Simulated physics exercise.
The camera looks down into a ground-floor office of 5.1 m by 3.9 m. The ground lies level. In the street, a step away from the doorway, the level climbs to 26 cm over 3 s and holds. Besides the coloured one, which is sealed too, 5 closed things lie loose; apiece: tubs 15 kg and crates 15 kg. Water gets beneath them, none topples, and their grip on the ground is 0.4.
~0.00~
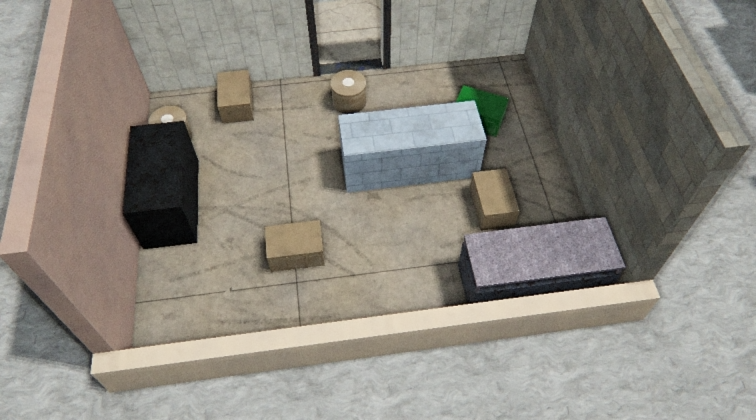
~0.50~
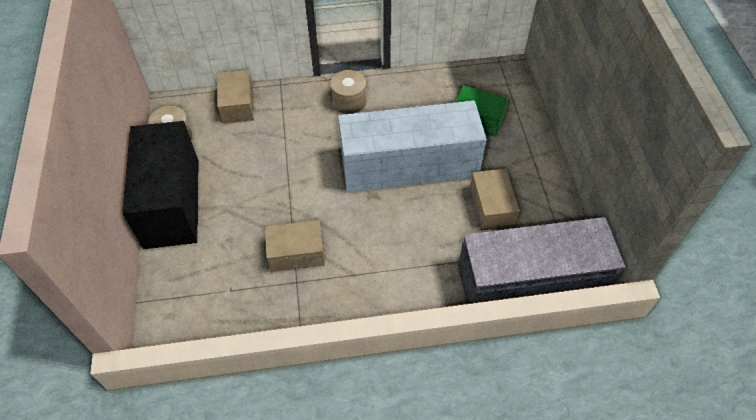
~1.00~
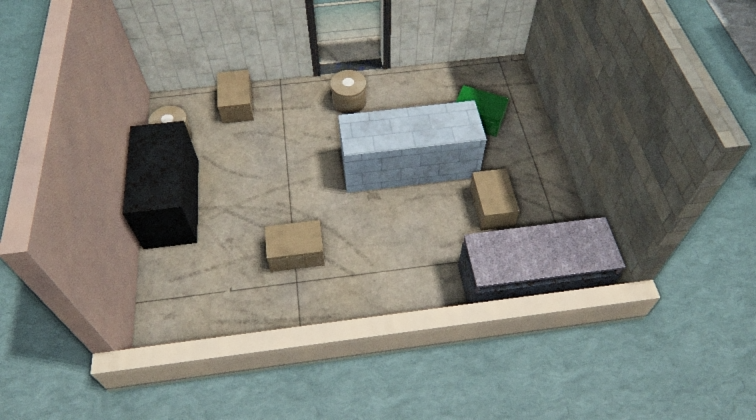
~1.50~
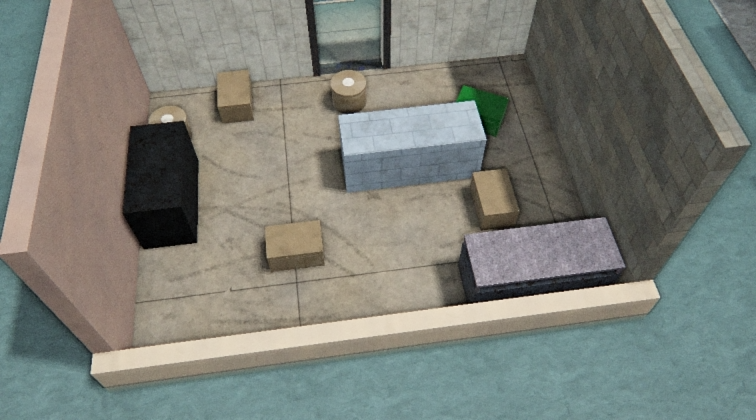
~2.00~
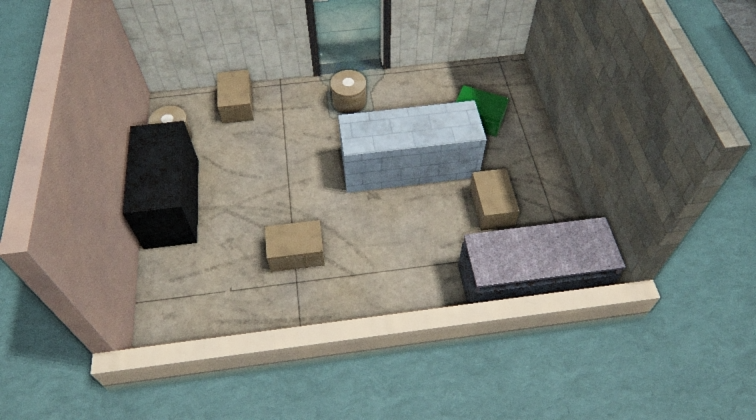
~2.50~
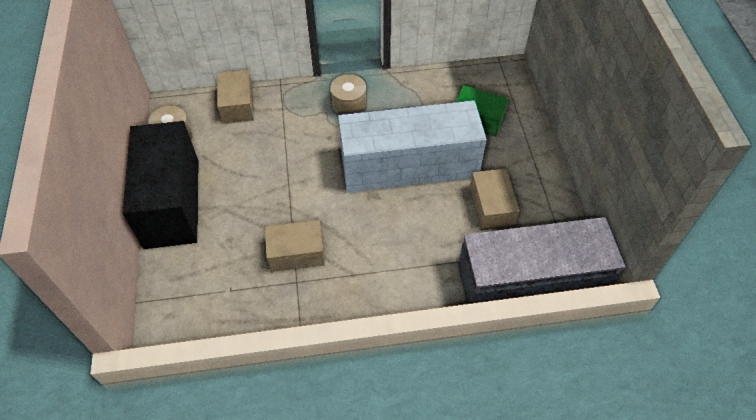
Blue-green water spreads over the grey ground around a roofless room, seen from high above by a still camera. Inside stand a black block at left, a pale blue block near the middle, a mottled purplish-grey one at lower right, tan boxes, round tubs and a green item near the right wall. The water rises outside, then slips through the back doorway and pools thinly around the nearest tub.
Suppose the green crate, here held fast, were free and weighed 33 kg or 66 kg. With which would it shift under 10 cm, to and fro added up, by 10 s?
For it, only the higher weight holds it.
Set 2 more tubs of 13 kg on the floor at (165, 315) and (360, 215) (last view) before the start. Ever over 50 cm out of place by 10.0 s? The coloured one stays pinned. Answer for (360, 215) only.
Answer: Short of it.
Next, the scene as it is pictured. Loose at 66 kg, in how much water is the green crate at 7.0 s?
About 8 cm.
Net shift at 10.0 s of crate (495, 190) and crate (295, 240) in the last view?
In turn: 10 cm, 50 cm.
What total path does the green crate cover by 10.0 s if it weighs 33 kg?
Some 50 cm in all.
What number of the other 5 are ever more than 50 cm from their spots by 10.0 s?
1 of them.
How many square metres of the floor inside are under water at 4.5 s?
About 8.0 m2.
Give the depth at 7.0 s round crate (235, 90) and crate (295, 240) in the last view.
Roughly 2 and 3 cm.
After 3.5 s the green crate would be 0 cm from its start with 33 kg and 0 cm from its start with 66 kg; 4 cm of water round it then.
After 4.5 s the green crate would be 14 cm from its start with 33 kg and 0 cm from its start with 66 kg; 7 cm of water round it then.
After 7.0 s the green crate would be 27 cm from its start with 33 kg and 0 cm from its start with 66 kg; 8 cm of water round it then.
After 10.0 s the green crate would be 50 cm from its start with 33 kg and 0 cm from its start with 66 kg; 9 cm of water round it then.
